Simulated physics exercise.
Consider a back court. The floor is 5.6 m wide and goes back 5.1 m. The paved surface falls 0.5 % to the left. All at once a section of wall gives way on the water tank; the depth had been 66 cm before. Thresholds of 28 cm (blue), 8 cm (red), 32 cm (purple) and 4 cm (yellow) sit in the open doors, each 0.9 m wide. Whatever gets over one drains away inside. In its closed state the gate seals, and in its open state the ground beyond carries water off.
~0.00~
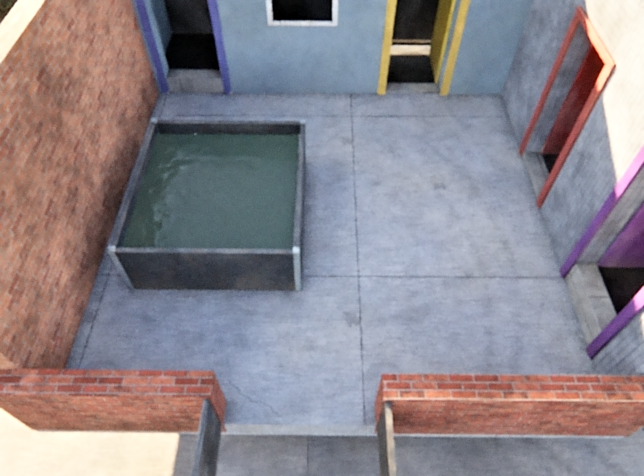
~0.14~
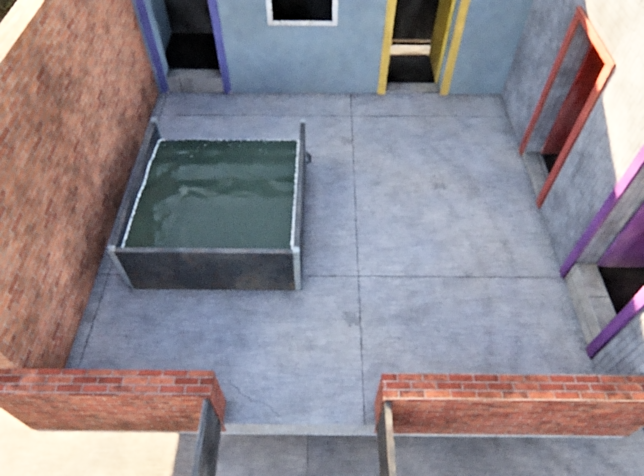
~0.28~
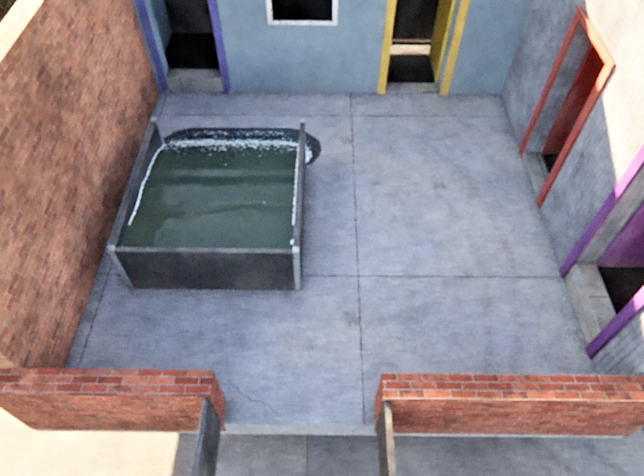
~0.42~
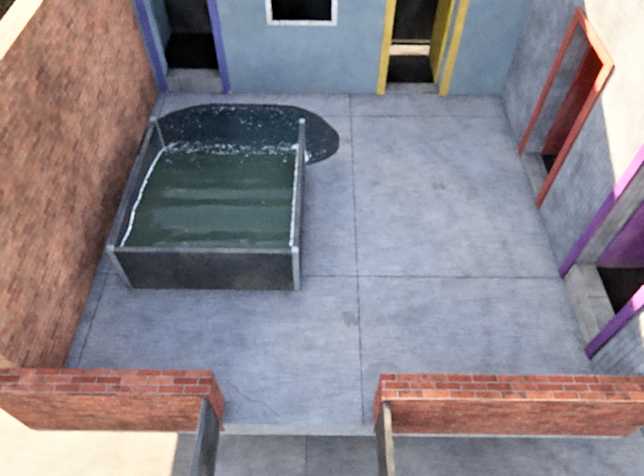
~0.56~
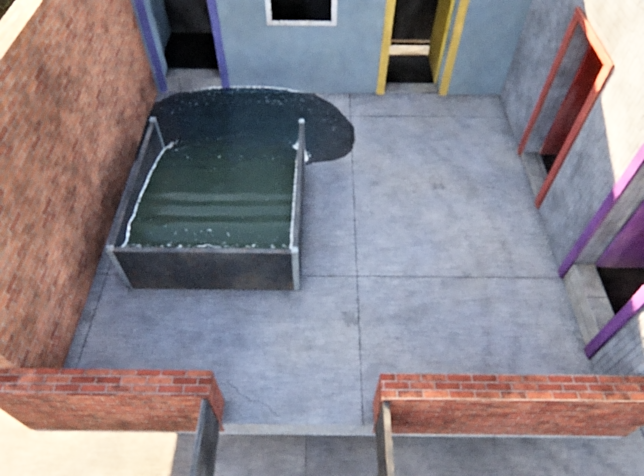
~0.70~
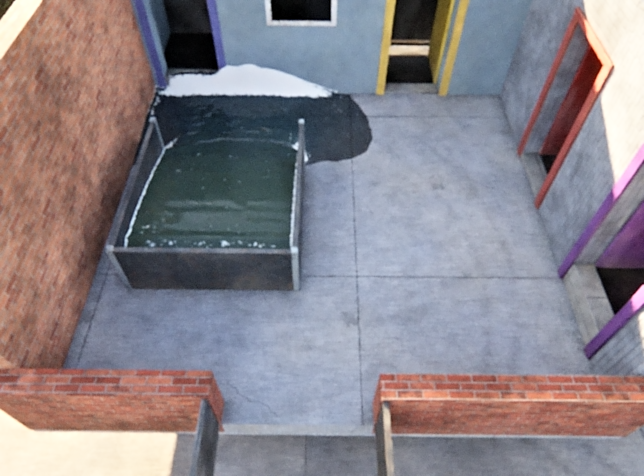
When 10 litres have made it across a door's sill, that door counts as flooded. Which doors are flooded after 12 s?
At the blue door I expect the water to rise above the limit; at the red door I expect the water to rise above the limit; at the purple door I expect the water to hold within the limit; at the yellow door I expect the water to rise above the limit.
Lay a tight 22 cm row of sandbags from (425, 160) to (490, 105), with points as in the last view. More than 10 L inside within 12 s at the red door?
Against that limit the red door lands on the low side.
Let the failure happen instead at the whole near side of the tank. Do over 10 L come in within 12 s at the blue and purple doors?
Against that limit the blue door gives a lower amount and the purple door gives a lower amount.
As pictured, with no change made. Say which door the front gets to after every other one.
Last comes the purple one.
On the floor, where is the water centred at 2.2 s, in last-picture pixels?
At about (254, 148).
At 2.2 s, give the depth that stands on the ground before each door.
Centimetres: Blue 40 / red 0 / purple 0 / yellow 10.
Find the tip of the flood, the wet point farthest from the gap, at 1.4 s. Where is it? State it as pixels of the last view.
Around (434, 96).
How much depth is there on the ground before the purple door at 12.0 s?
Depth: Approx. 5.0 cm.
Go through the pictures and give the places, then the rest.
In the first frame, still water, 66 cm deep, in the water tank at (219, 184).
In the second frame, the front is at a hidden place, 1.0 m from the gap on the water tank's far side; 0.3 m2 of floor is under water; 66 cm left at the back of the water tank.
In the third frame, the front is at (312, 141), 1.2 m from the gap on the water tank's far side; 1.3 m2 of floor is under water; 66 cm left at the back of the water tank.
In the fourth frame, the front is at (331, 134), 1.5 m from the gap on the water tank's far side; 3.0 m2 of floor is under water; 65 cm left at the back of the water tank.
In the fifth frame, the front is at (180, 96), 1.9 m from the gap on the water tank's far side; 4.4 m2 of floor is under water; 60 cm left at the back of the water tank.
In the sixth frame, the front is at (342, 95), 2.3 m from the gap on the water tank's far side; 4.9 m2 of floor is under water; 55 cm left at the back of the water tank.
After 1.4 s water covers 25 % of the floor and is deepest (50 cm) near (158, 94); blue door 44 cm at the sill, 18 L in, red door not reached, purple door not reached, yellow door 7 cm at the sill, 0 L in.
After 2.2 s water covers 35 % of the floor and is deepest (44 cm) near (158, 94); blue door 40 cm at the sill, 75 L in, red door not reached, purple door not reached, yellow door 10 cm at the sill, 6 L in.
After 3.5 s water covers 60 % of the floor and is deepest (34 cm) near (54, 398); blue door 23 cm at the sill, 100 L in, red door 14 cm at the sill, 11 L in, purple door 2 cm at the sill, 0 L in, yellow door 8 cm at the sill, 23 L in.
After 7.0 s water covers 95 % of the floor and is deepest (16 cm) near (551, 402); blue door 8 cm at the sill, 101 L in, red door 9 cm at the sill, 54 L in, purple door 8 cm at the sill, 0 L in, yellow door 8 cm at the sill, 57 L in.
After 12.0 s water covers 95 % of the floor and is deepest (16 cm) near (128, 181); blue door 9 cm at the sill, 101 L in, red door 8 cm at the sill, 55 L in, purple door 5 cm at the sill, 0 L in, yellow door 5 cm at the sill, 99 L in.
